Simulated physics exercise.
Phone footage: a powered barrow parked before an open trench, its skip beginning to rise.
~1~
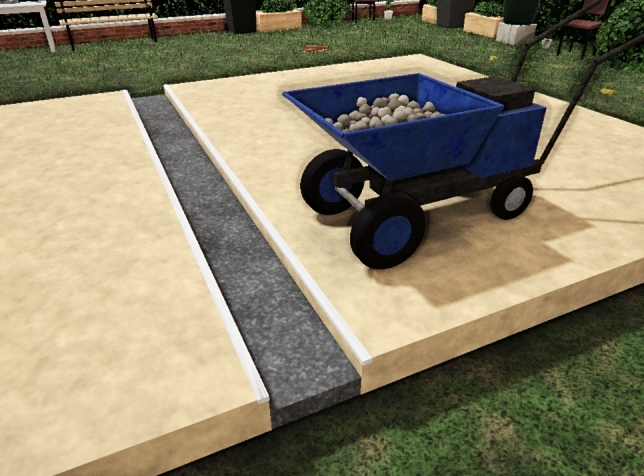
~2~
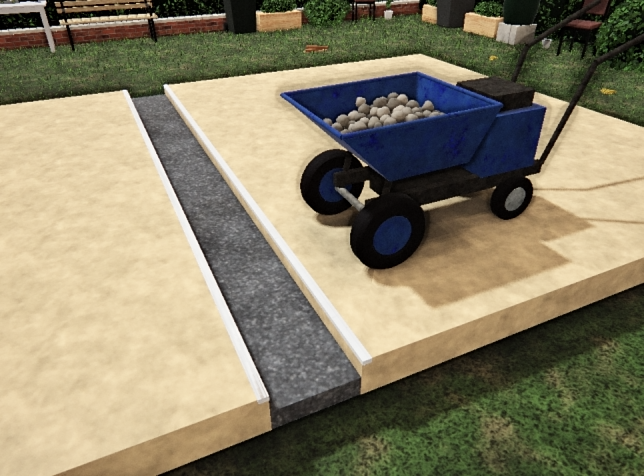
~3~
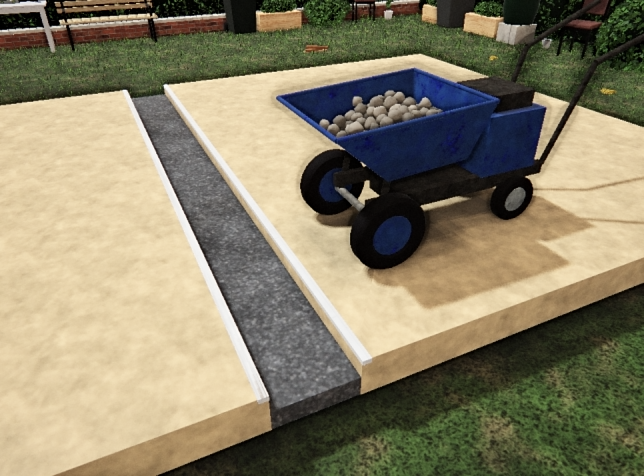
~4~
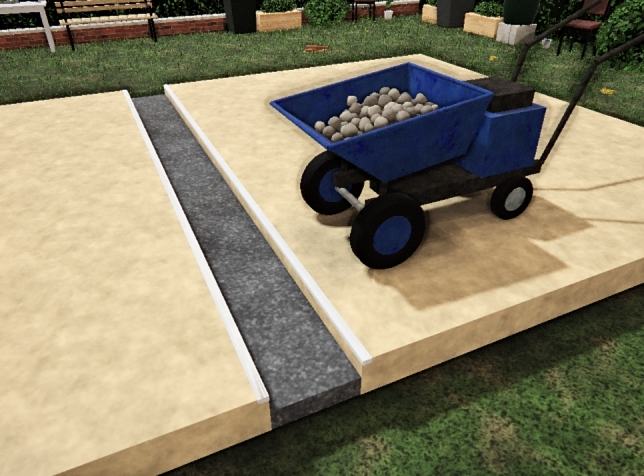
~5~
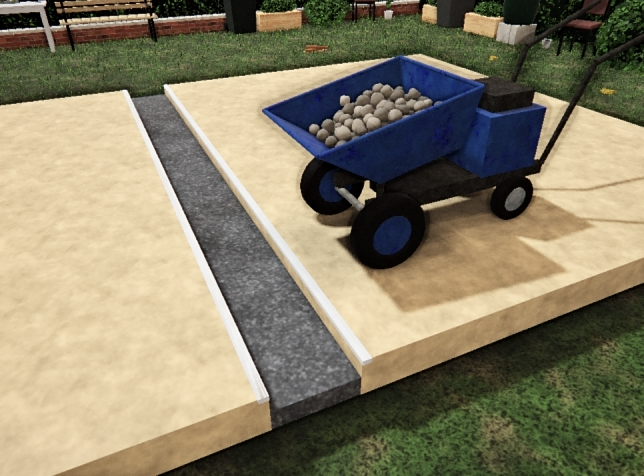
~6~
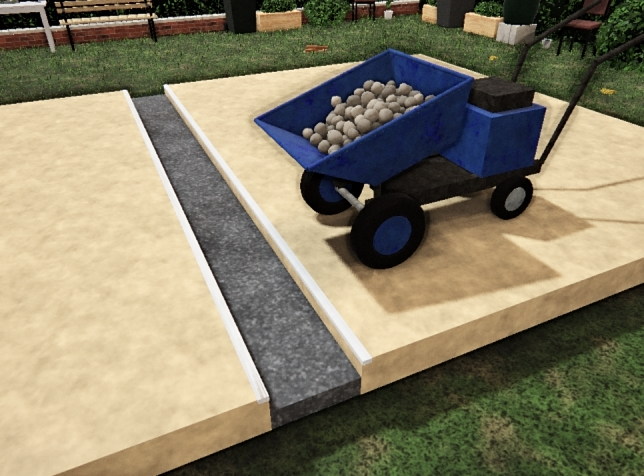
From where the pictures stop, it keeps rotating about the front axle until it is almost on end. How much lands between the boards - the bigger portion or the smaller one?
The load will chiefly settle in the trench.
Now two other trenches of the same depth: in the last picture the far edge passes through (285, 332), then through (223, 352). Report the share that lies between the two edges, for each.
The first case gives close to 0 per cent and the second close to 80 per cent.
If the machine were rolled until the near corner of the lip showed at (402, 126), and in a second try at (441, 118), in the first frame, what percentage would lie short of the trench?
That comes to some 10 in a hundred for the first try and some 50 in a hundred for the second.
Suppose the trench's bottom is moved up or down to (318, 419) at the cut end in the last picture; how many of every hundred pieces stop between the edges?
Roughly 90 in a hundred.
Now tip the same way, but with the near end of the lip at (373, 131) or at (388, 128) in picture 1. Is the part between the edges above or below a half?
First most of it, then over half.
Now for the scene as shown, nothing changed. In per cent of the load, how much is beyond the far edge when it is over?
Roughly 20 percent.
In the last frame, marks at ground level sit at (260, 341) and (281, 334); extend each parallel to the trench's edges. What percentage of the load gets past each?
Close to 40 and 70 per cent respectively.
Just after the last frame, skip tipped steeply; every one in the skip.
A moment on, skip tipped steeply; the larger part in the skip; roughly a quarter in or heaped over the trench; just a few beyond it.
Further on, skip tipped right over; about a tenth in the skip; roughly two thirds in or heaped over the trench; roughly a quarter beyond it.
When it is over, skip tipped right over; about a tenth in the skip; roughly two thirds in or heaped over the trench; roughly a quarter beyond it.
